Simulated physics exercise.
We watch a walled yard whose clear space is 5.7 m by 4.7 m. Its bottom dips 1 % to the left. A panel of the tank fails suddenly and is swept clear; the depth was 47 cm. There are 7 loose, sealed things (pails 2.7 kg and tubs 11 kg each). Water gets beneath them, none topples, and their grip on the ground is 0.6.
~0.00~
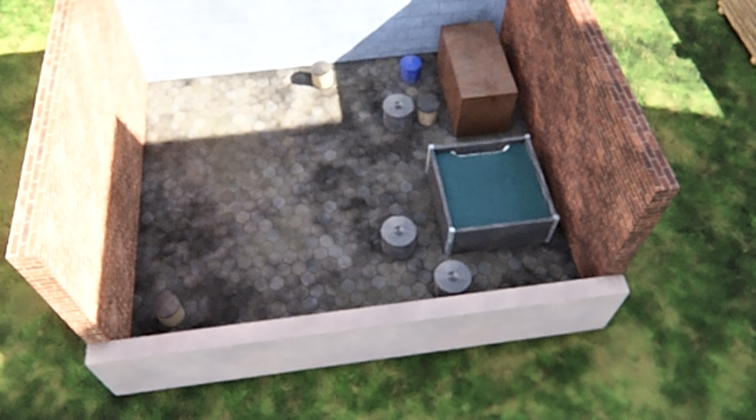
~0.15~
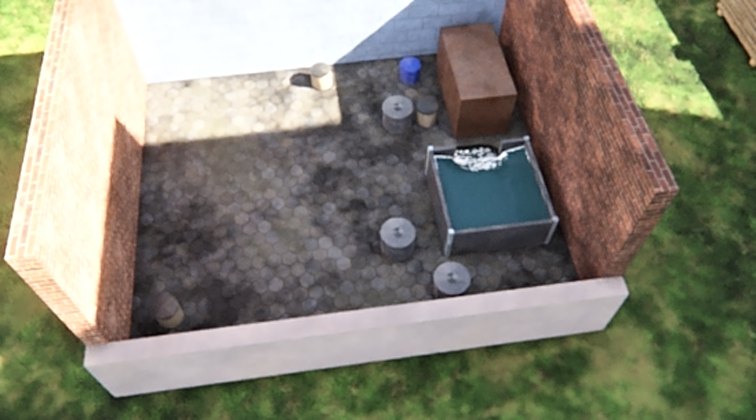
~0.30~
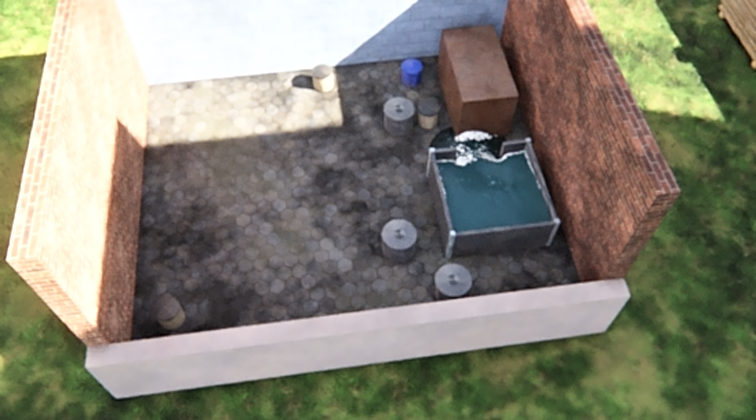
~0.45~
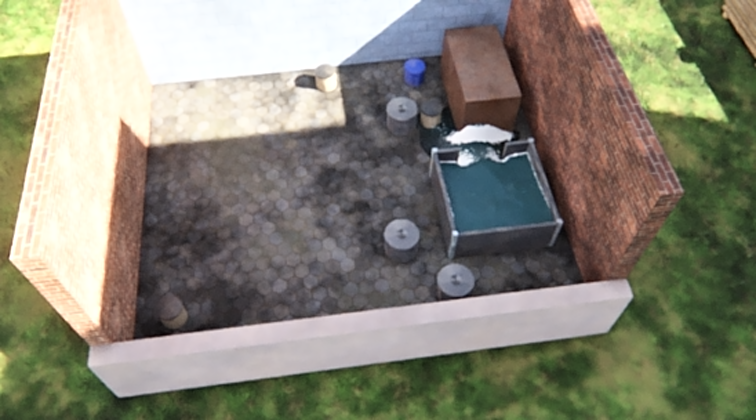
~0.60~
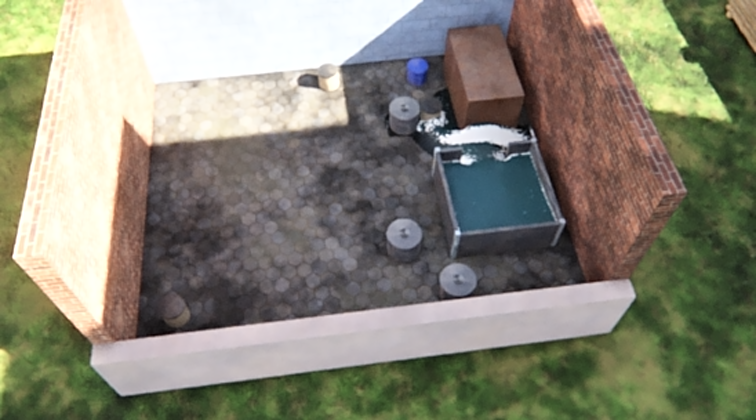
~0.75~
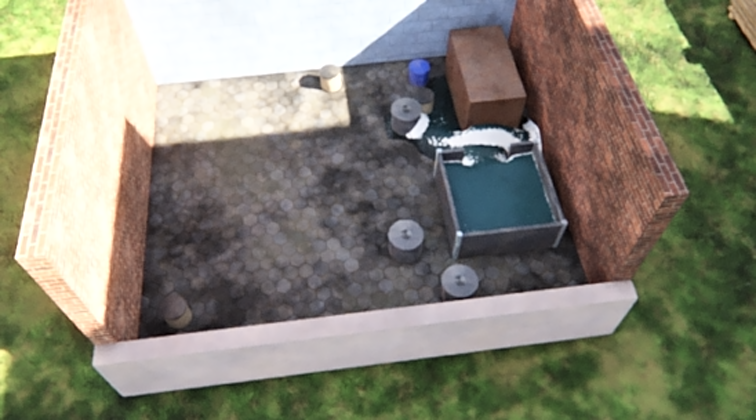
Water breaks through the far side of a teal-filled tank in a brick-walled paved yard, seen from high above with grass around it. The tank stands at the right below a brown box, near a blue pail, grey lidded tubs and small tan pails. White foam bursts out, spreads along the box's base and reaches leftward around the nearest tub and pail, while the view drifts very slightly.
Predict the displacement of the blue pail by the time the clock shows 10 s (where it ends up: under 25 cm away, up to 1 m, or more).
Blue pail ends far away.
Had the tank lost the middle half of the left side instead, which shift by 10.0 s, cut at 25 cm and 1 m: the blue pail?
Then the blue pail holds its place.
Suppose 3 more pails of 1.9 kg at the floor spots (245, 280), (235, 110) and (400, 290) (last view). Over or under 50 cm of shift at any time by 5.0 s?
In turn: Short of it, more, less.
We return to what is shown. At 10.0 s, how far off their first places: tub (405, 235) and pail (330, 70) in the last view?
In that order: 0 cm, 250 cm.
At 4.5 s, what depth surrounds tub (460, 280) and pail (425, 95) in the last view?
Roughly 4 and 3 cm.
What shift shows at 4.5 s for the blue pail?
Roughly 120 cm by then.
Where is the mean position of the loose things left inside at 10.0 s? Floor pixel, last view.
At about (279, 223).
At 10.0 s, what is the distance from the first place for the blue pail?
Roughly 400 cm.
After 2.0 s the blue pail is near (412, 52), 0.3 m from its start, afloat; 2 afloat.
After 4.5 s the blue pail is near (352, 92), 1.2 m from its start, afloat; 1 afloat.
After 7.0 s the blue pail is near (226, 163), 3.4 m from its start, aground; 2 afloat.
After 10.0 s the blue pail is near (195, 219), 4.2 m from its start, afloat; 4 afloat.
